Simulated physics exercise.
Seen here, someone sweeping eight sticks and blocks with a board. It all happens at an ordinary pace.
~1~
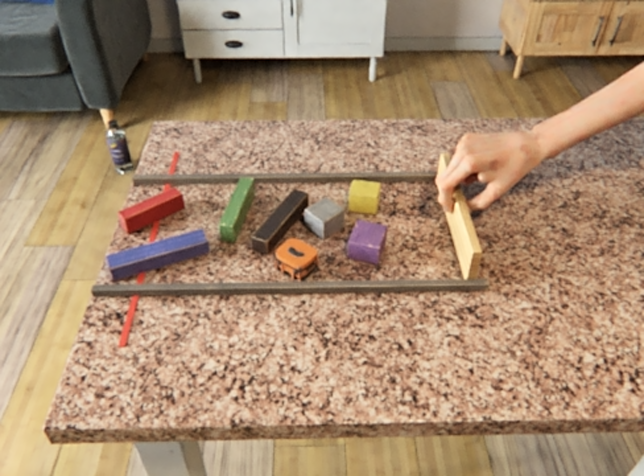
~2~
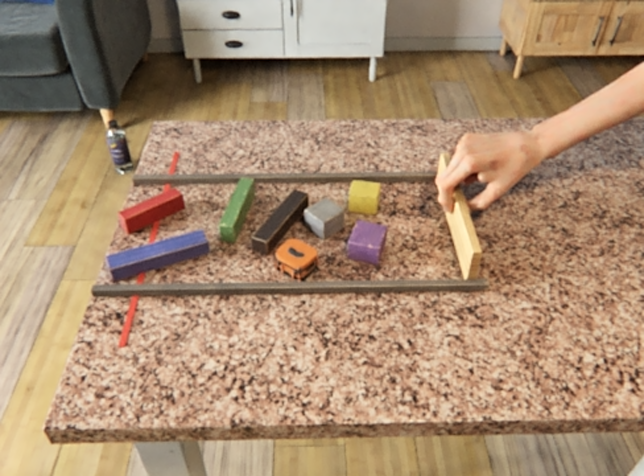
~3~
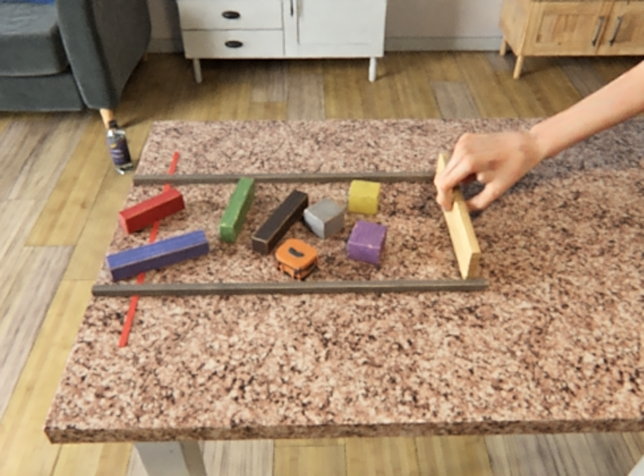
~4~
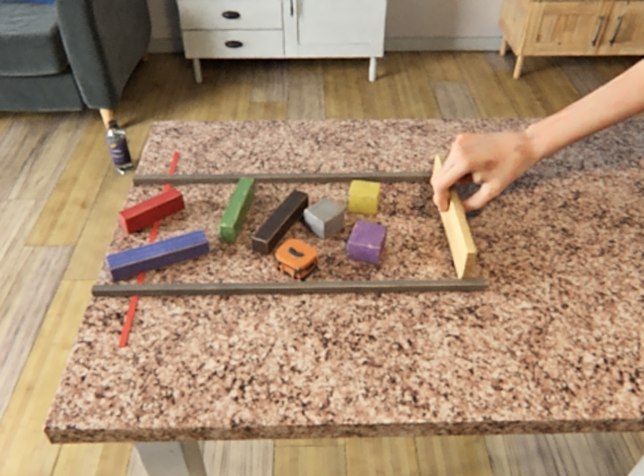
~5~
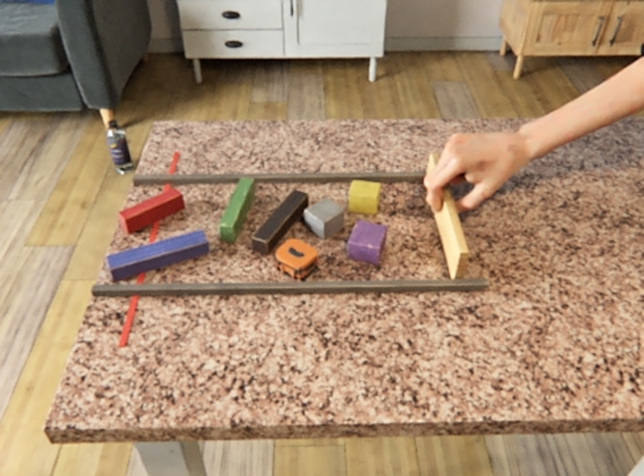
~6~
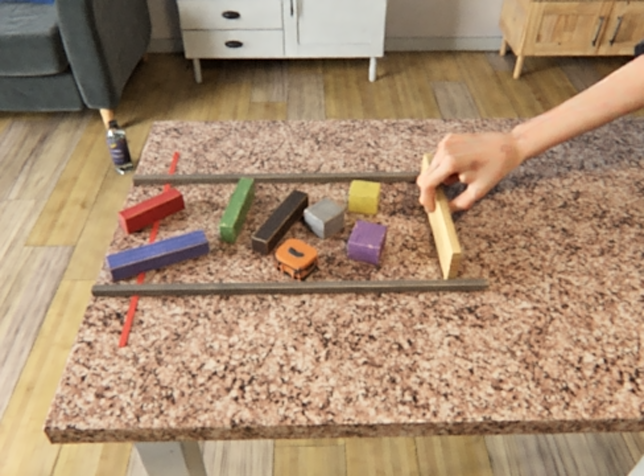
We see a hand holding a wooden board upright between two rails on a speckled tabletop, with colourful blocks and an orange object lying still to its left, as the hand slides the board slightly leftward without touching them.
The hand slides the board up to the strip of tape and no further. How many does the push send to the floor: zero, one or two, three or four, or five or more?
As it turns out, the number that fall off is three or four.
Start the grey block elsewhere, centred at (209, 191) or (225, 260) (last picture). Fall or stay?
In turn it drops off; is lost.
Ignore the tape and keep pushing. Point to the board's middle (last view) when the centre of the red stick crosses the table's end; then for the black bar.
Its middle is around (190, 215) and around (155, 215).
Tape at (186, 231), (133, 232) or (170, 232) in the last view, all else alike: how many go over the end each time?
The counts: 2, 4 and 2.
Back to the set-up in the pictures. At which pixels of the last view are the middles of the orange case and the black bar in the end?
The orange case at (121, 272), the black bar at (116, 220).
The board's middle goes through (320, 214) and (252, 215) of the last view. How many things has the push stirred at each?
The counts are 5 and 7.
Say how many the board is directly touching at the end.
That makes 4.
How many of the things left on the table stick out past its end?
The number is 1.
Soon after, none off yet; red stick at rest near (152, 210); blue bar at rest near (159, 254); green bar at rest near (238, 209).
By the end, the number that fall off is three or four; fallen, green bar, blue bar and red stick.
